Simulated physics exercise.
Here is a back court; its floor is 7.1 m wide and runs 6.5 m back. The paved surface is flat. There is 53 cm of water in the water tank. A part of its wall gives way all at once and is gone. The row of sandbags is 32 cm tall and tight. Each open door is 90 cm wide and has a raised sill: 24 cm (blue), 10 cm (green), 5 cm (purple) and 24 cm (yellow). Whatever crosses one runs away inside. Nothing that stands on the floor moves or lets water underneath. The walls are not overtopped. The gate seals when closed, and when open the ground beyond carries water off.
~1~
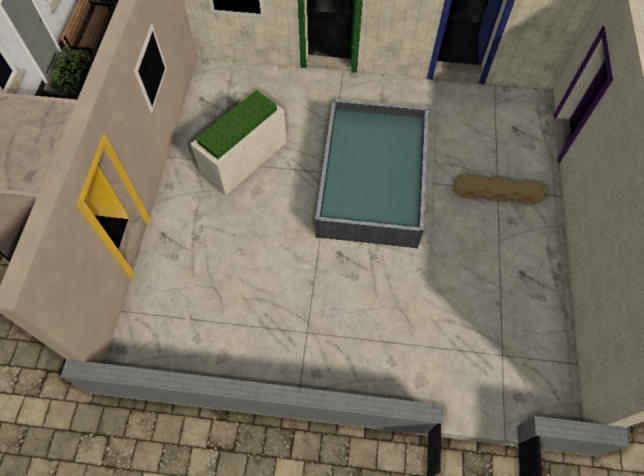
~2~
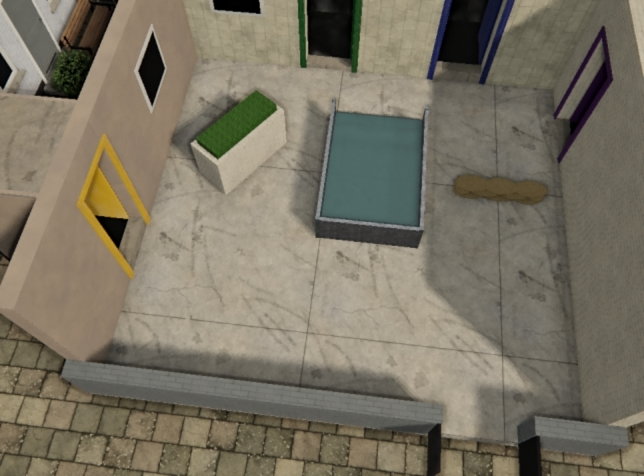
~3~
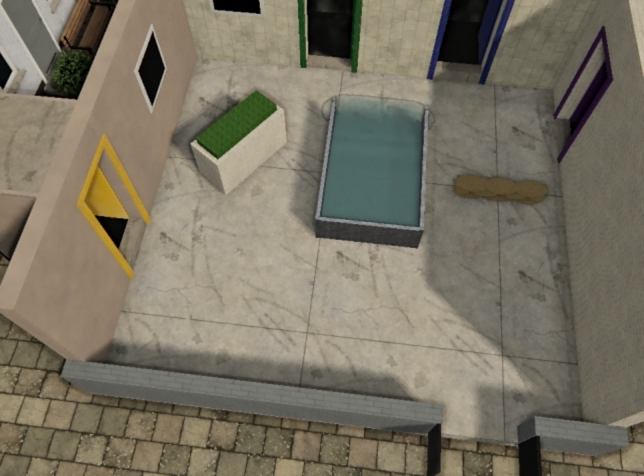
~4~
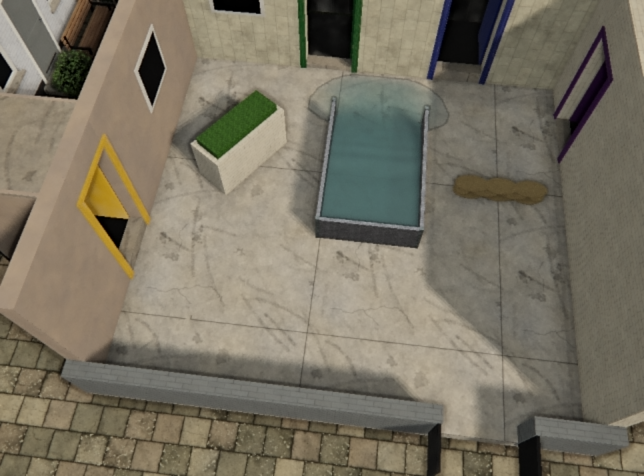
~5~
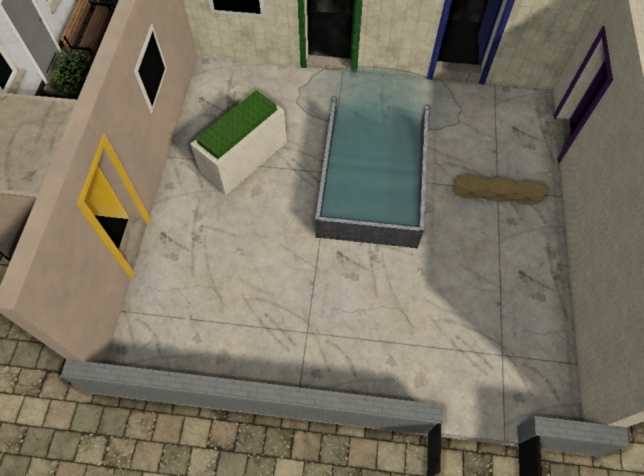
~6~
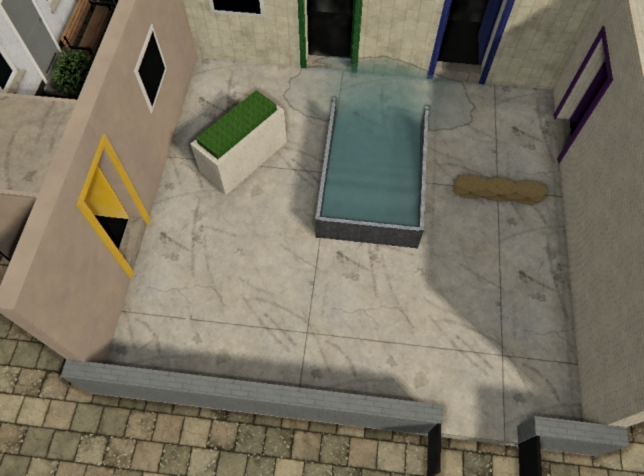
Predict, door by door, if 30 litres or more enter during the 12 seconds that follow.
Within that time: At the blue door it stays under the limit; at the green door it passes the limit; at the purple door it goes over the limit; at the yellow door it keeps below the limit.
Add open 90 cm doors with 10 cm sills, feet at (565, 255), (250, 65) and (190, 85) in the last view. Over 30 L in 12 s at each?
In turn: Below, below, past it.
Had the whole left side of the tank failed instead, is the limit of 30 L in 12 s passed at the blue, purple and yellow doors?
Then: Blue not over, purple below, yellow under.
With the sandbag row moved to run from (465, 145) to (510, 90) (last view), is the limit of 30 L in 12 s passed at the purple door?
Then: Purple not over.
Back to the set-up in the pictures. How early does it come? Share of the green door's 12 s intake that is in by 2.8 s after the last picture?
About 90 per cent.
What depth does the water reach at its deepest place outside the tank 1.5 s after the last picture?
Up to some 34 cm.
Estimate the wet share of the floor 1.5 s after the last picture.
About 20 per cent.
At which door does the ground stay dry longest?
Last comes the yellow one.
Then, 0.7 s after the last picture water covers 10 % of the floor and is deepest (37 cm) near (375, 80); blue door 19 cm at the sill, 0 L in, green door 22 cm at the sill, 26 L in, purple door not reached, yellow door not reached.
Then, 1.5 s after the last picture water covers 20 % of the floor and is deepest (34 cm) near (384, 81); blue door 21 cm at the sill, 0 L in, green door 23 cm at the sill, 78 L in, purple door 6 cm at the sill, 0 L in, yellow door not reached.
Then, 2.8 s after the last picture water covers 35 % of the floor and is deepest (24 cm) near (540, 89); blue door 14 cm at the sill, 0 L in, green door 16 cm at the sill, 138 L in, purple door 16 cm at the sill, 57 L in, yellow door not reached.
Then, 6.3 s after the last picture water covers 70 % of the floor and is deepest (12 cm) near (170, 151); blue door 7 cm at the sill, 0 L in, green door 6 cm at the sill, 153 L in, purple door 8 cm at the sill, 149 L in, yellow door 4 cm at the sill, 0 L in.
Then, 11.3 s after the last picture water covers 95 % of the floor and is deepest (7 cm) near (401, 255); blue door 5 cm at the sill, 0 L in, green door 6 cm at the sill, 153 L in, purple door 5 cm at the sill, 167 L in, yellow door 2 cm at the sill, 0 L in.
